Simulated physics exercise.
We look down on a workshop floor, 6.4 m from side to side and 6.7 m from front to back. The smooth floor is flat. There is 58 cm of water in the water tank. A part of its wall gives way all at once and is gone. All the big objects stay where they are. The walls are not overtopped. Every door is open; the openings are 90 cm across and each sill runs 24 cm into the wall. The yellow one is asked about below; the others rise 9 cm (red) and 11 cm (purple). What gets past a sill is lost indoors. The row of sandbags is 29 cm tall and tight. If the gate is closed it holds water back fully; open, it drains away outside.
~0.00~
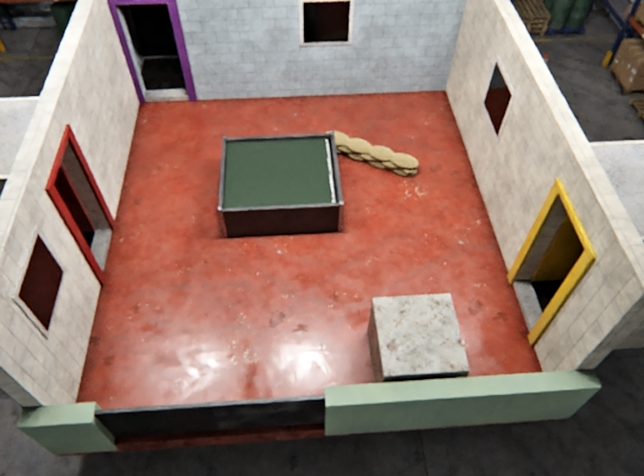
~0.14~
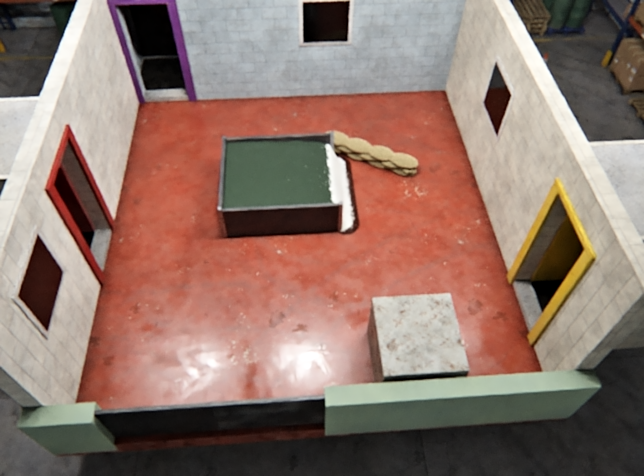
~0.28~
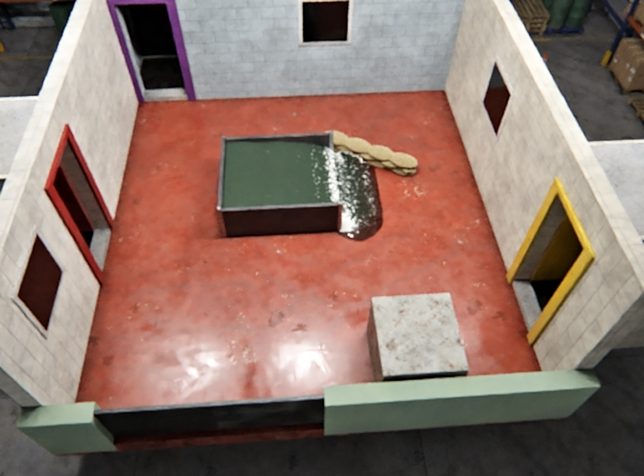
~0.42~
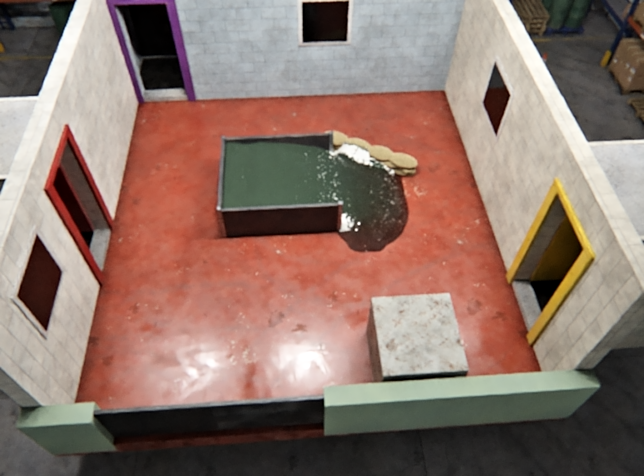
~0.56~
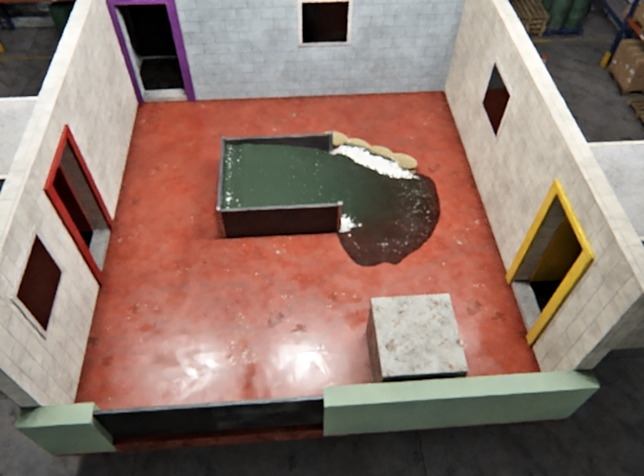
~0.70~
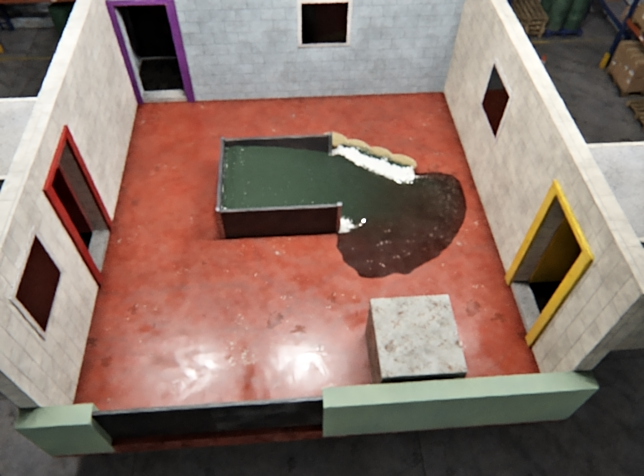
Workshop floor seen from above, with dark water pouring from the open right side of a tank and spreading rightward past sandbags.
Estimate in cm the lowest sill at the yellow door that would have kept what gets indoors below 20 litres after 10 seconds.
Some 16 cm above the ground.
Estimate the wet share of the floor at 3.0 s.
Some 35 per cent of it.
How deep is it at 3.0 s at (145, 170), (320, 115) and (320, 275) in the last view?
About 0, 0 and 0 cm.
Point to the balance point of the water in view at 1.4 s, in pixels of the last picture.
Near (339, 198).
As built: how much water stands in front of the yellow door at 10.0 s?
Some 4.5 cm.
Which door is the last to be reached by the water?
It is the red one.
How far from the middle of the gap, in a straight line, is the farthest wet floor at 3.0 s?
Some 4.6 m out.
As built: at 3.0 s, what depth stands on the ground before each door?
Depths in cm: Red 0, yellow 14, purple 0.
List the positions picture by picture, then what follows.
The first frame shows still water, 58 cm deep, in the water tank at (280, 173); the yellow door at (543, 272) is dry.
In the second frame, water pours out at (334, 186) and has run 0.3 m, to (353, 226); about 8 cm deep outside, 58 cm at the back.
In the third frame, the front is at (378, 211), 0.7 m from the gap at (333, 187); 1.2 m2 of floor is wet, 58 cm left at the back.
In the fourth frame, the front is at (403, 215), 1.2 m from the gap at (333, 188); 2.1 m2 of floor is wet, 58 cm left at the back.
In the fifth frame, water pours out at (333, 189) and has run 1.8 m, to (434, 204); about 9 cm deep outside, 51 cm at the back.
In the sixth frame, water pours out at (332, 189) and has run 2.2 m, to (461, 206); about 7 cm deep outside, 48 cm at the back; 1.6 m in a straight line remain to the yellow door at (541, 273).
After 1.4 s water covers 20 % of the floor, deepest (36 cm) near (482, 215); it has not reached the yellow door.
After 3.0 s water covers 35 % of the floor, deepest (36 cm) near (465, 402); 14 cm at the yellow door, 3 litres in over its 12 cm sill.
After 10.0 s water covers 90 % of the floor, deepest (8 cm) near (414, 122); 4 cm at the yellow door, 54 litres in over its 12 cm sill.
At the yellow door as built, the water arrived by 1.7 s and peaked near 23 cm at 4.6 s.
With a sill of 14.5 cm, 31 litres would have come in within the 10 s; with 19.5 cm, 9 litres. So under 20 litres takes about 16 cm.
